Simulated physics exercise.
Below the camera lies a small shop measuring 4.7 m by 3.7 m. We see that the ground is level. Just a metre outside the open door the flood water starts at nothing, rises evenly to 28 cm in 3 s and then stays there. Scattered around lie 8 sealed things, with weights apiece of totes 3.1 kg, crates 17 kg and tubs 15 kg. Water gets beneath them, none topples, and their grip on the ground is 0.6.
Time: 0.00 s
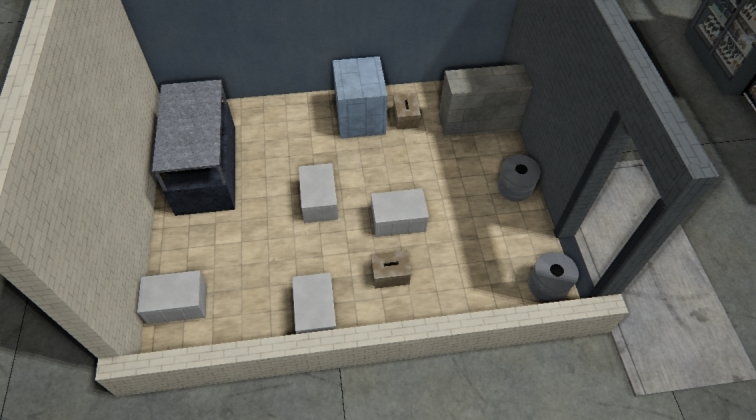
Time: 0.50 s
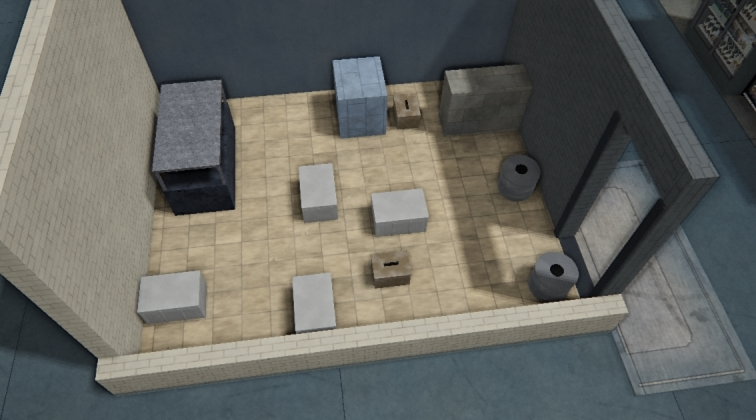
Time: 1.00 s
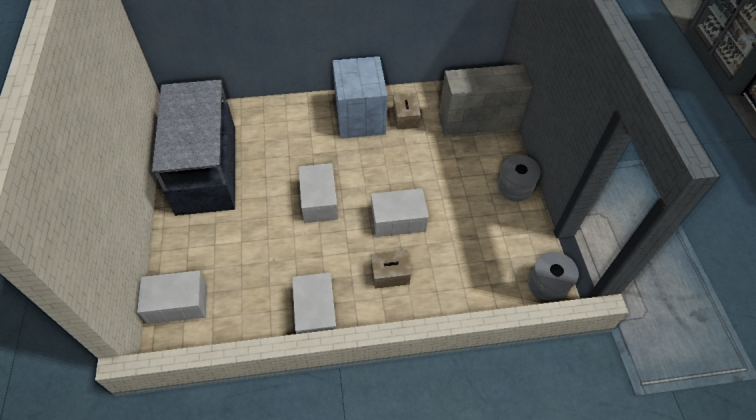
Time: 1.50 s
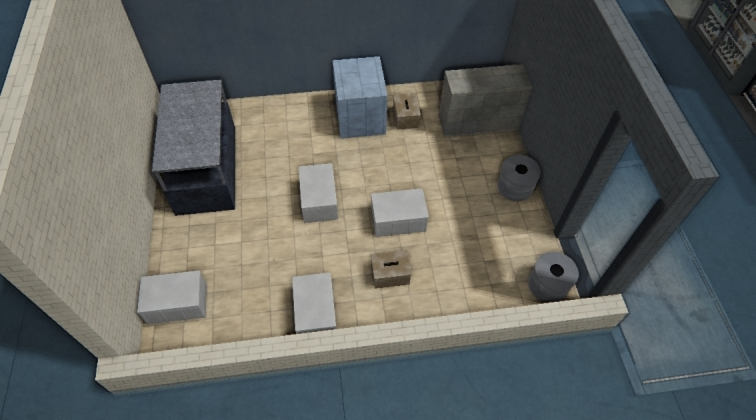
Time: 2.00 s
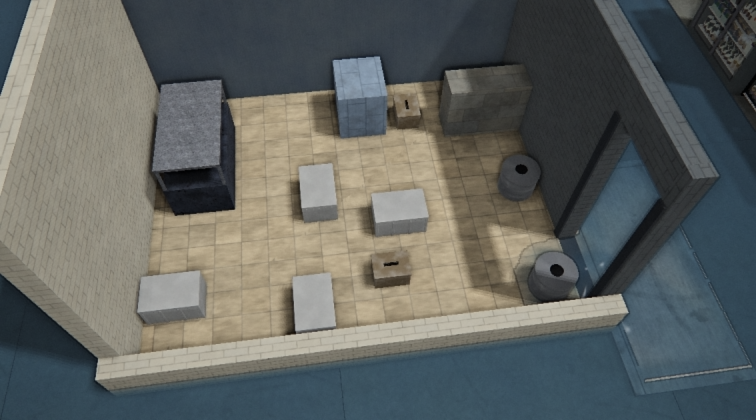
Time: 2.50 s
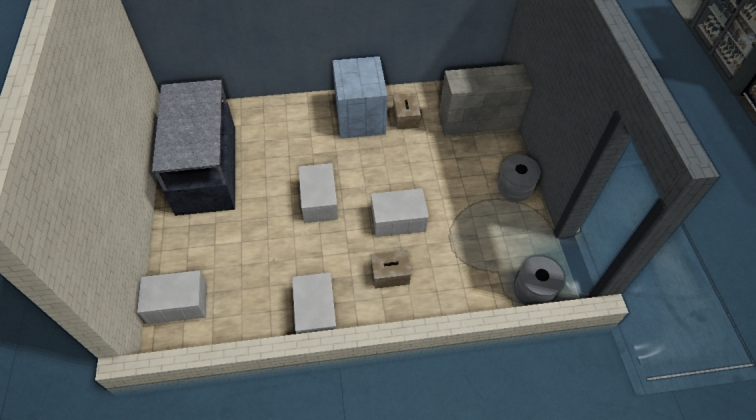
We see a small tiled shop from above, holding blocks, crates and grey tubs, as water covers the ground outside; a shallow patch then spreads inside by the doorway at right, and the nearest tub shifts slightly left.
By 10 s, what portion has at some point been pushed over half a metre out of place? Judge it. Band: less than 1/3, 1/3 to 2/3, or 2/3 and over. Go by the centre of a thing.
Band: 2/3 and over.
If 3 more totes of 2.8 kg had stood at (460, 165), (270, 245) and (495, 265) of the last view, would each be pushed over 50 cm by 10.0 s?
First stays within it, second exceeds it, third exceeds it.
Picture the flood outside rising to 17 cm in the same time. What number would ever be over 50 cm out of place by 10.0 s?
3.
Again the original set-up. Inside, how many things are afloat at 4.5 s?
That would be 1 of them.
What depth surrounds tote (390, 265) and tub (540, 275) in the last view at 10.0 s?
13 and 13 cm.
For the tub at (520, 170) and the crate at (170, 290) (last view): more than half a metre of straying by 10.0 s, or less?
Result, in order: Stayed within / stayed within.
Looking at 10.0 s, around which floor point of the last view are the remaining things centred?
It works out to somewhere near (333, 182) on the floor.
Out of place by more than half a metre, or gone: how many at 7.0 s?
Count then: 6.
After 3.5 s 1 of 8 are over 50 cm from their spots; 0 afloat.
After 4.5 s 2 of 8 are over 50 cm from their spots; 1 afloat.
After 7.0 s 6 of 8 are over 50 cm from their spots; 4 afloat.
After 10.0 s 6 of 8 are over 50 cm from their spots, and 6 have been at some point; 7 afloat.
